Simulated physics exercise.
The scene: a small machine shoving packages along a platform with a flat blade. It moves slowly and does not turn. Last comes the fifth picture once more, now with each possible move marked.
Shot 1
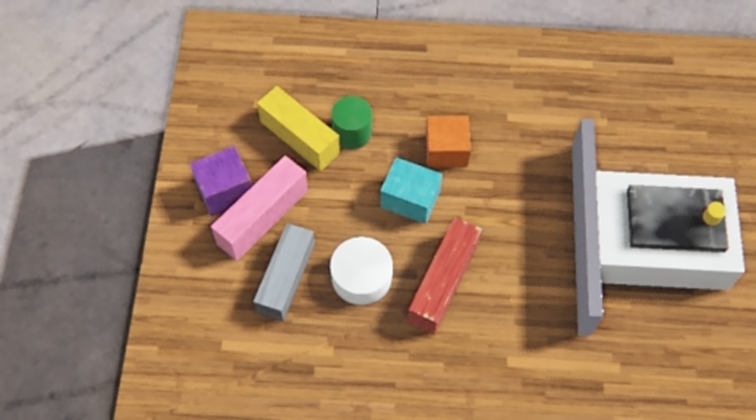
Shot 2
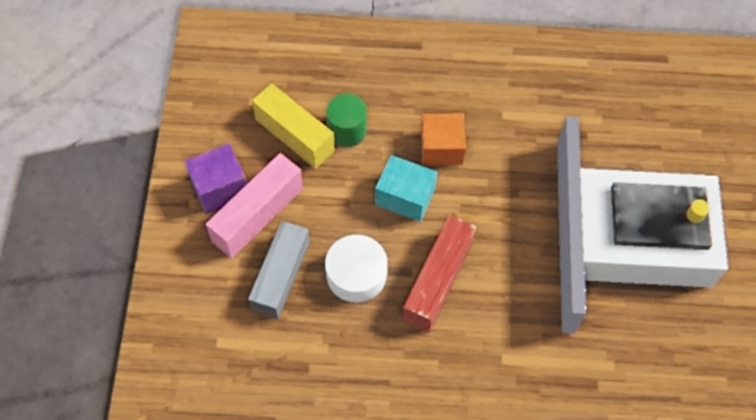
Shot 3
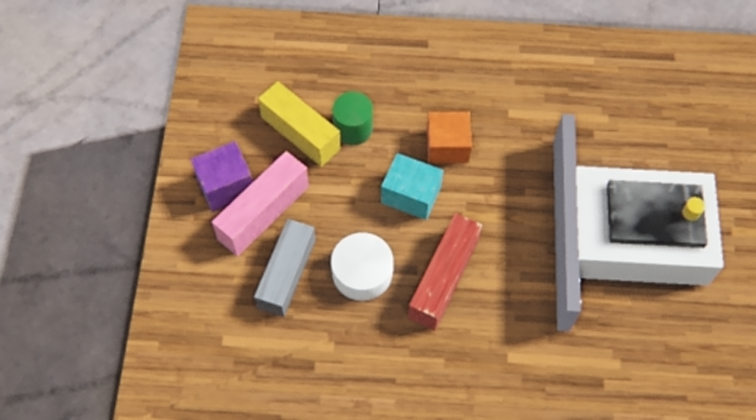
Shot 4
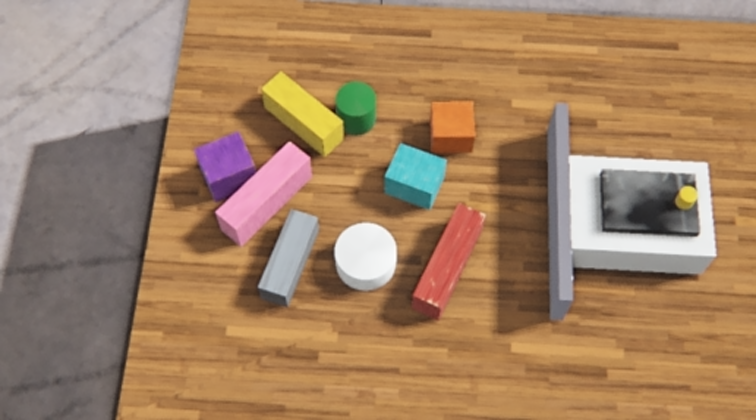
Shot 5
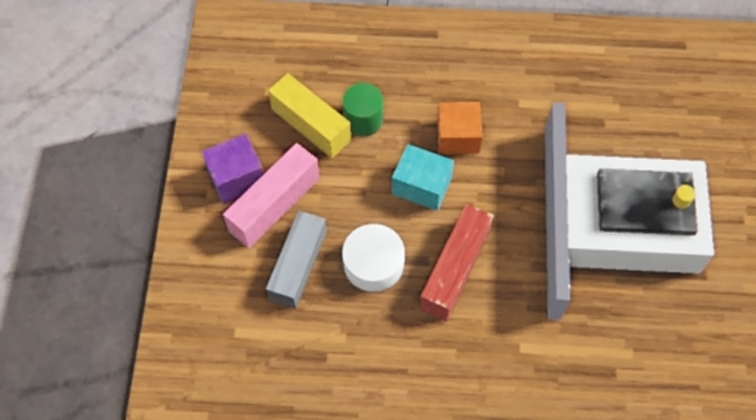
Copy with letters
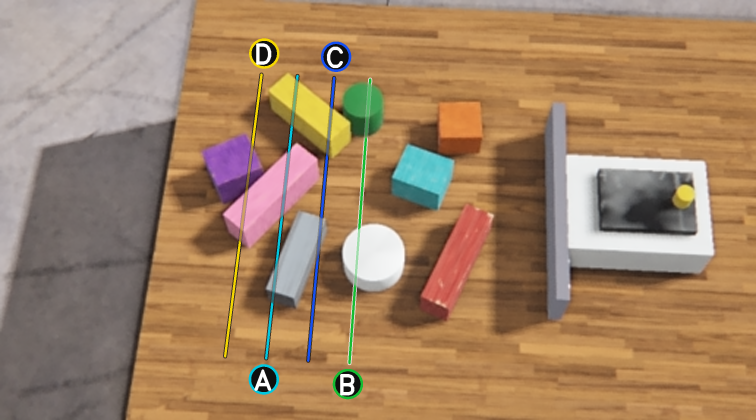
A small white machine with a black top, a yellow knob and a wide grey blade creeps left across a wooden platform, seen from high above, with pale paving beyond its edge. To its left lie orange and turquoise blocks, a green cylinder, yellow, pink, grey and red bars, a purple block and a white disc. The blade touches none of them, and they stay put while the camera shakes slightly.
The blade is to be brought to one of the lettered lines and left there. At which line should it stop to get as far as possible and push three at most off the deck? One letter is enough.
No fourth one falls up to D.
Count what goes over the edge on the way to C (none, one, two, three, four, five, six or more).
The count is none.
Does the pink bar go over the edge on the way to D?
By then, yes.
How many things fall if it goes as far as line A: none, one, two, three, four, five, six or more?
In all, none.
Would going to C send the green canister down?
No.
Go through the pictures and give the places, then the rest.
Turquoise crate (411, 191); grey stick (285, 272); orange crate (447, 142), in the first frame.
Robot (654, 214); green canister (346, 121), in the second frame.
Robot (649, 212); purple crate (224, 177), in the third frame.
Robot (642, 201); yellow bar (303, 114), in the fourth frame.
Robot (639, 200); turquoise crate (423, 178); grey stick (297, 259); orange crate (459, 128), in the fifth frame.
On the copy, A at (283, 208); B at (361, 212); C at (322, 210); D at (245, 206).
On D. First, robot (523, 195); orange crate (419, 126); red bar (420, 261).
Then, robot (407, 189); purple crate (216, 161); grey stick (208, 253).
Finally, robot (321, 185); purple crate over the edge; grey stick over the edge; three fallen.
By contrast, A is within the limit but short; B is within the limit but short; C is within the limit but short.
